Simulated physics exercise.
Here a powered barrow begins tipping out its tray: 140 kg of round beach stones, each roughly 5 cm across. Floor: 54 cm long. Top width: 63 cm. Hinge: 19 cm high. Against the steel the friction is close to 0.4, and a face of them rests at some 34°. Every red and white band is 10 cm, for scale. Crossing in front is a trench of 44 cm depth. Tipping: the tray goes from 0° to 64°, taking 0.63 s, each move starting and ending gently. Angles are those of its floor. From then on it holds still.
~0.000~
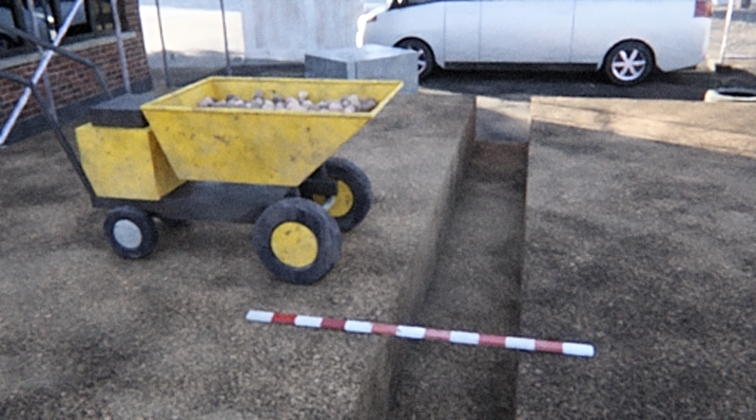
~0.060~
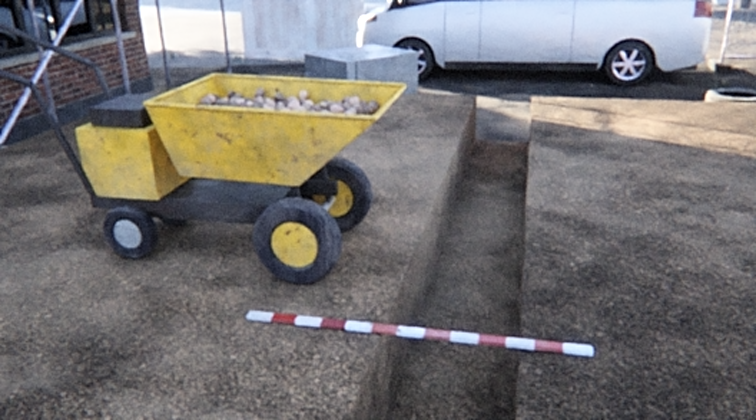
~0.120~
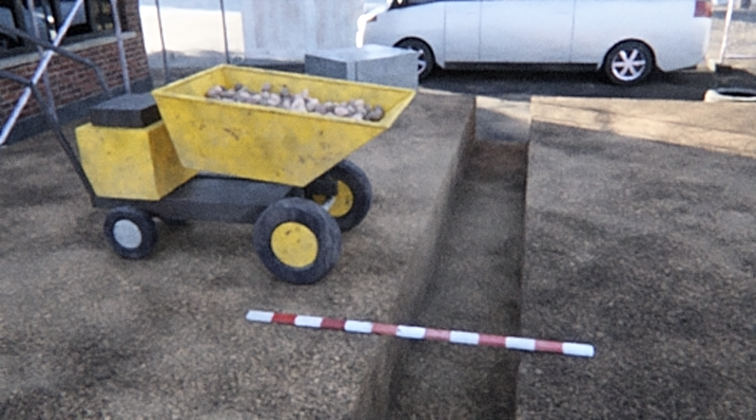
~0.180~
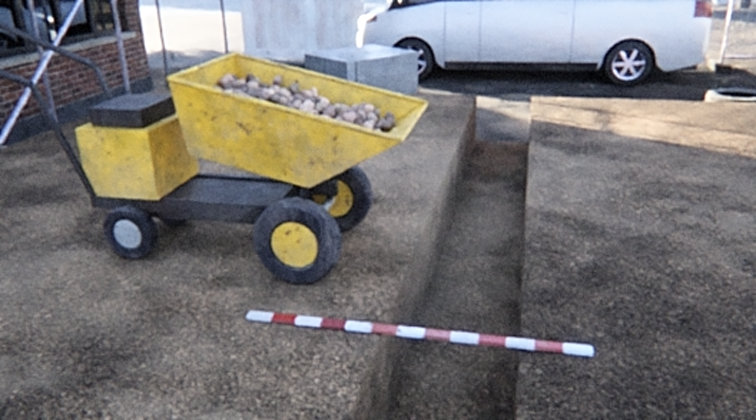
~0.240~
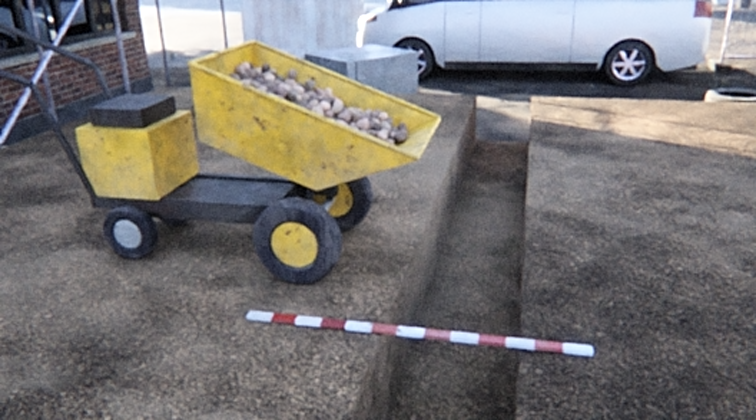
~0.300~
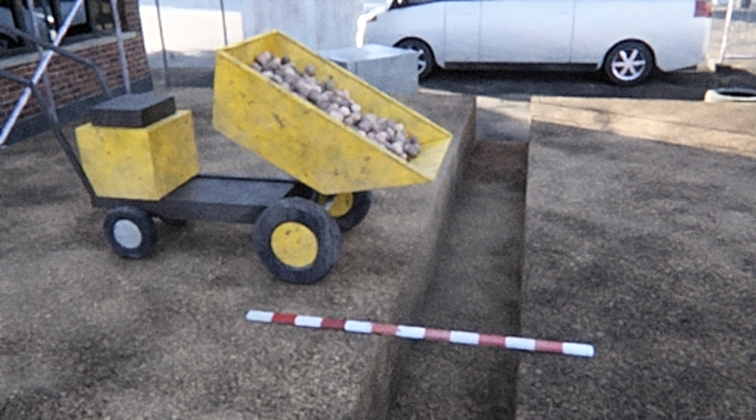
The yellow tray on a small wheeled barrow tilted up from level, slowly then more steeply, its front lip lowering toward the narrow trench on the right as the stones inside slid toward that end.
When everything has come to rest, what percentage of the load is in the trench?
About 71 per cent.
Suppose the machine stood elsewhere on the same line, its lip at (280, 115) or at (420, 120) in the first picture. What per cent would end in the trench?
Near 95 then near 25 percent.
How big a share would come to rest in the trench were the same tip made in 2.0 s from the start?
Estimate: About 90 %.
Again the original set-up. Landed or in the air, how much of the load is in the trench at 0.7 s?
20 per cent or so by then.
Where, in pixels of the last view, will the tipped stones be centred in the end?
Their centre sits close to (499, 335).
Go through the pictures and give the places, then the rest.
Lip at (372, 116), floor tilted 0°, highest stones at (340, 105), in the first frame.
The tray is at 2°, its lip at (376, 119); the top of the load is at (295, 103); the stones move at 0.4 m/s on average, in the second frame.
Lip at (387, 127), floor tilted 6°, highest stones at (232, 93); the stones move at 0.7 m/s on average, in the third frame.
Lip at (402, 140), floor tilted 13°, highest stones at (238, 83); the stones move at 1.0 m/s on average, in the fourth frame.
The tray is at 21°, its lip at (418, 159); the top of the load is at (247, 72); the stones move at 1.2 m/s on average, in the fifth frame.
Lip at (432, 181), floor tilted 30°, highest stones at (267, 63); the stones move at 1.3 m/s on average, in the sixth frame.
After 0.5 s the floor is at 54°; 100 % in the tray; the foremost stones are at (442, 205).
After 0.7 s the floor is at 64°; 80 % in the tray, 20 % in the trench, 1 % past the trench; the foremost stones are at (527, 260).
After 1.1 s the floor is at 64°; 20 % in the tray, 52 % in the trench, 28 % past the trench; the foremost stones are at (707, 289).
After 3.0 s the floor is at 64°; 0 % in the tray, 71 % in the trench, 29 % past the trench; the foremost stones are past the picture's edge.
